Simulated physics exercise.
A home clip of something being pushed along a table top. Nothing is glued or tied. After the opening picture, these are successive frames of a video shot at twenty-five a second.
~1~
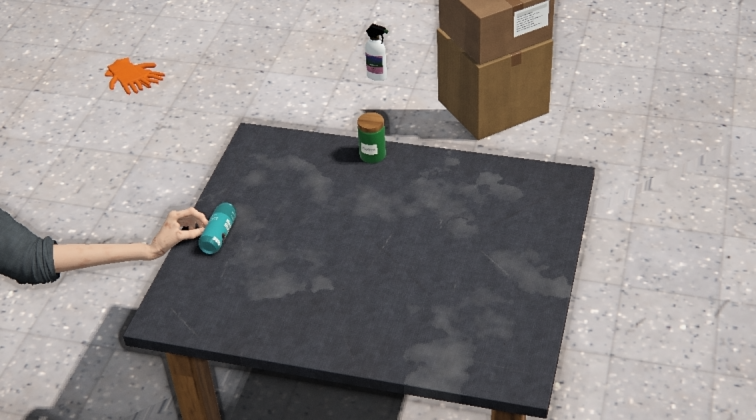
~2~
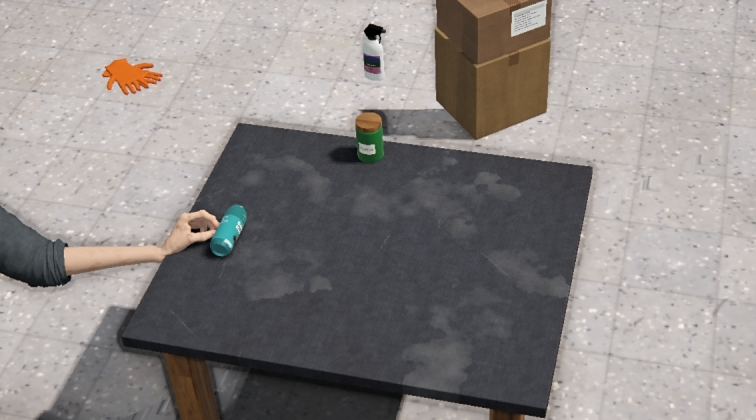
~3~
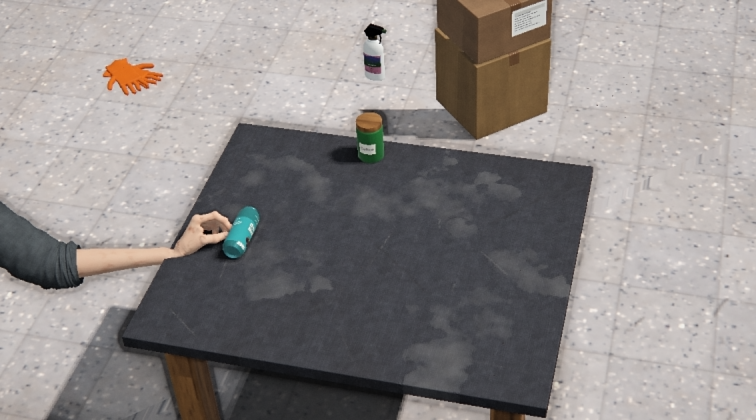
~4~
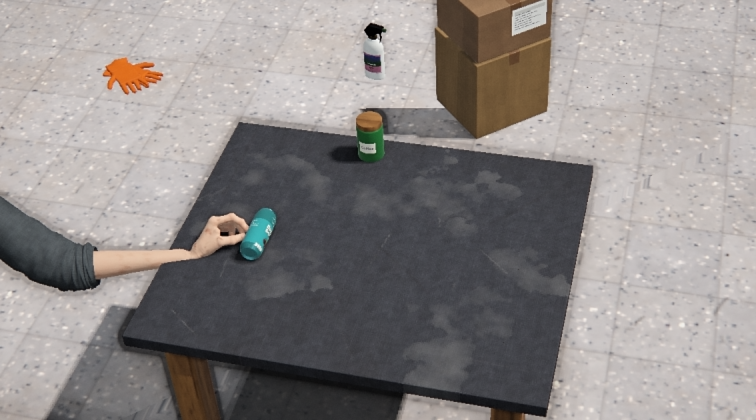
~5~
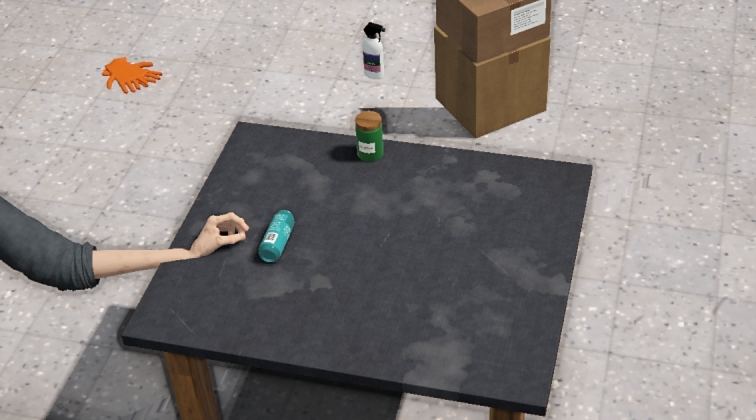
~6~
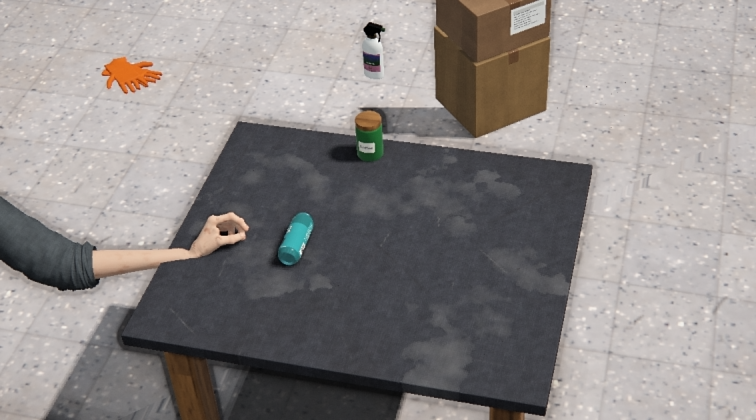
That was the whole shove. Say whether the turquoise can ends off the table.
The turquoise can falls off the table.
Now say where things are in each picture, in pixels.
The first picture shows under the hand; turquoise can (218, 228).
The second picture shows under the hand; turquoise can (229, 231).
The third picture shows under the hand; turquoise can (241, 232).
The fourth picture shows turquoise can (258, 234).
The fifth picture shows turquoise can (277, 236) moved about its own width.
The sixth picture shows turquoise can (296, 239) moved well along.
Then, 0.30 s later than the last frame, turquoise can moved well along near (432, 258).
Then, 0.60 s later than the last frame, turquoise can moved well along near (553, 276).
Then, 1.00 s later than the last frame, turquoise can now off the table.
When it is over, off the table, turquoise can.
